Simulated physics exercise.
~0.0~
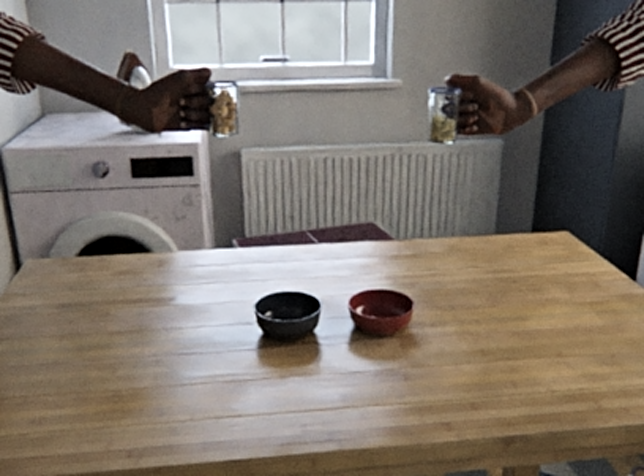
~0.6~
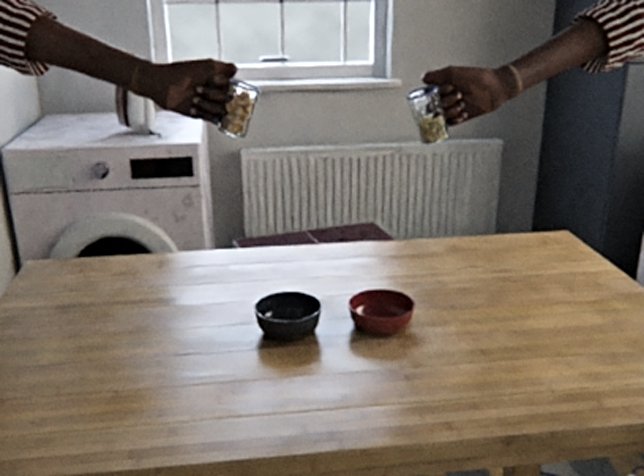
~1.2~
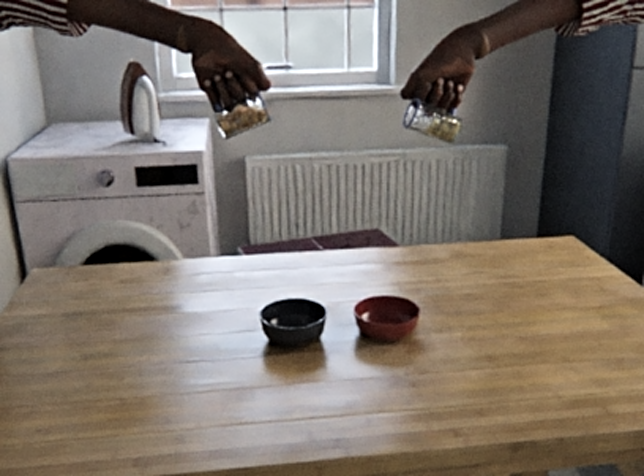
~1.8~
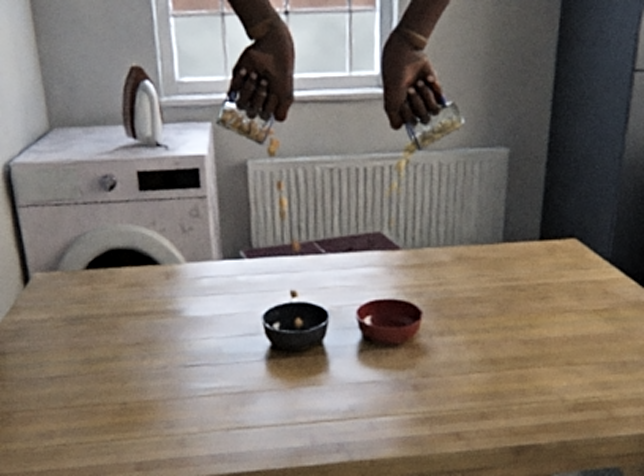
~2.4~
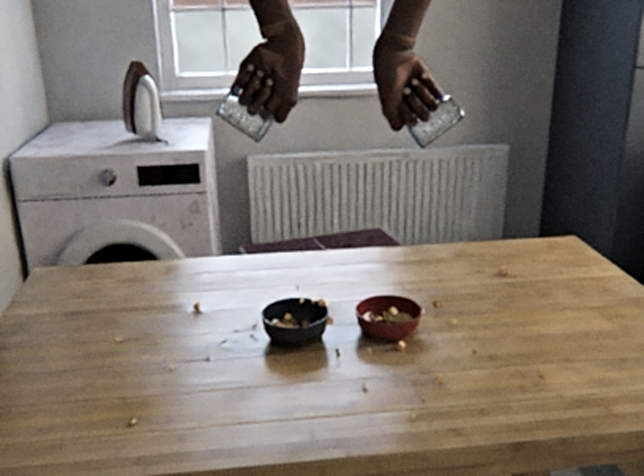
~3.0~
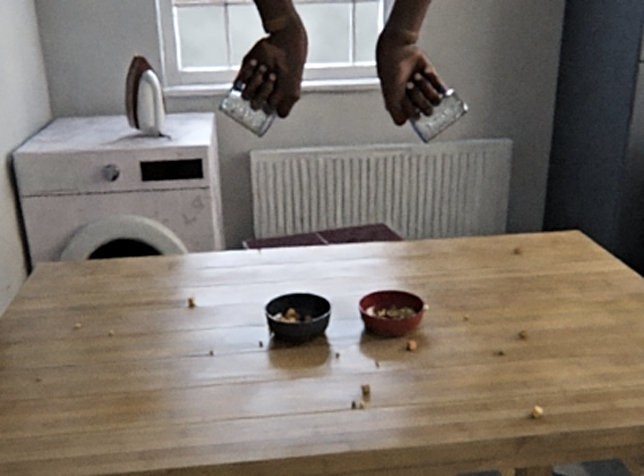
In a room with a white front-loading machine, a radiator and a window, two small bowls, one black and one red, sit on a wooden table. Two hands in striped sleeves hold clear cups of small dry pieces high above it, one on each side. The hands move inward and tip the cups onto their sides. The pieces spill out in loose streams, falling toward the bowls as the cups turn upside down. Many land in the two bowls, while others scatter across the tabletop. At the end, the emptied cups stay overturned in the air, with both bowls holding pieces and strays lying around them.
